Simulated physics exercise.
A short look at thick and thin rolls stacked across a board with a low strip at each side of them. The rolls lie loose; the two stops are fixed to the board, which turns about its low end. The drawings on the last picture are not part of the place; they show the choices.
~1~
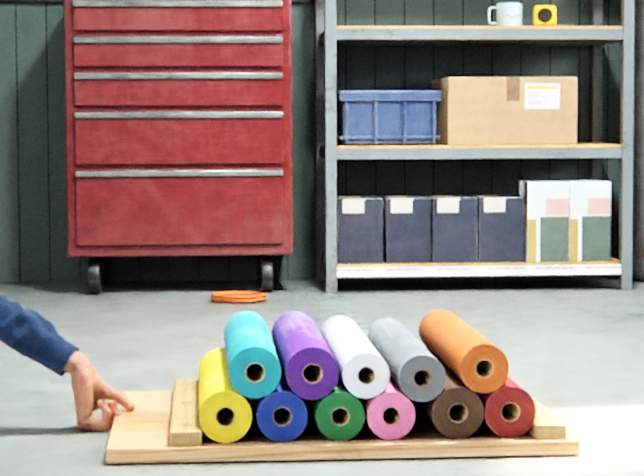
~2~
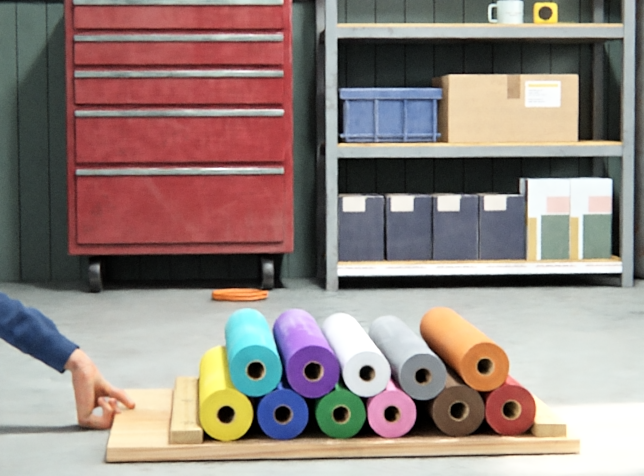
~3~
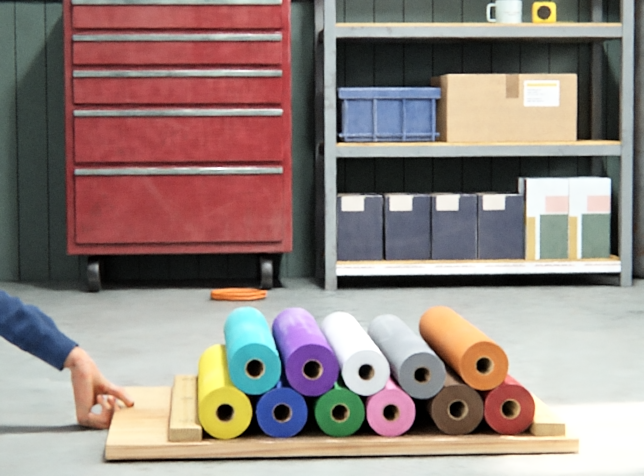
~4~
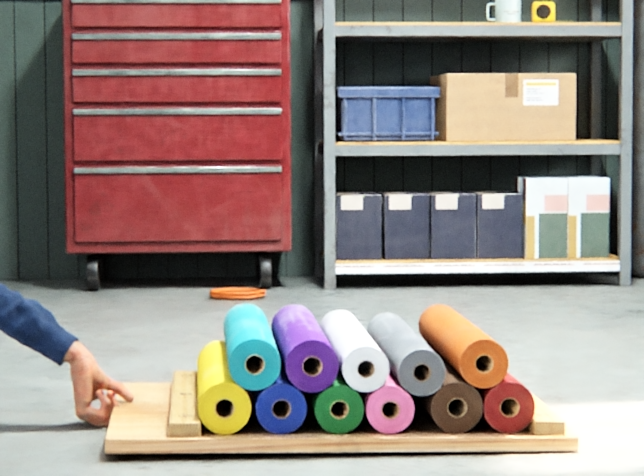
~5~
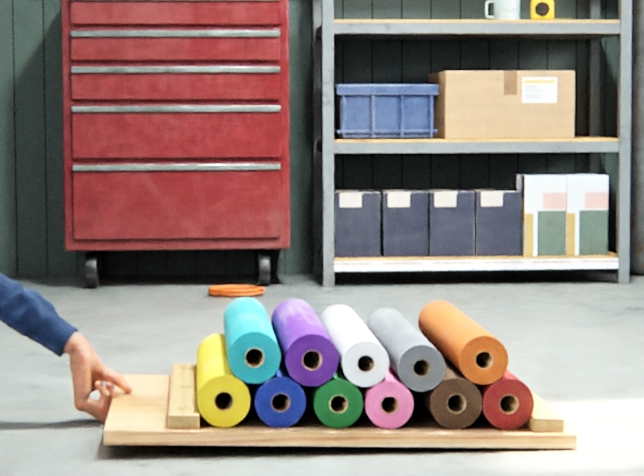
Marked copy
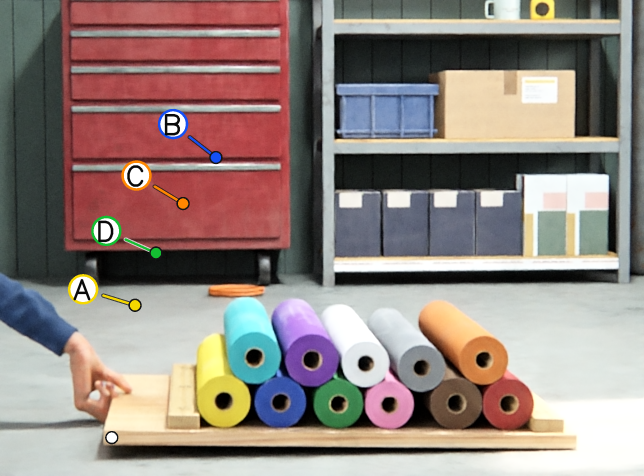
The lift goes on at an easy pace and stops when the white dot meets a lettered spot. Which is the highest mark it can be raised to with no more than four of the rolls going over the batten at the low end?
Raise it to D.
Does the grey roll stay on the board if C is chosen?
No, with C.
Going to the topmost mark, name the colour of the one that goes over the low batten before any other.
It is the orange one.
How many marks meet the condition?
Two of the four.
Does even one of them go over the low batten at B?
Yes.
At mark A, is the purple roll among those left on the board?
Yes, with A.
On the marked copy, A at (135, 305); B at (216, 158); C at (183, 203); D at (156, 253); the white dot at (112, 438).
With D. Early on, board at 16°.
Further on, board at 25°.
At the end, board at 25°, none over the low batten.
As for the rest, A none over the low batten; B nine over the low batten; C five over the low batten.
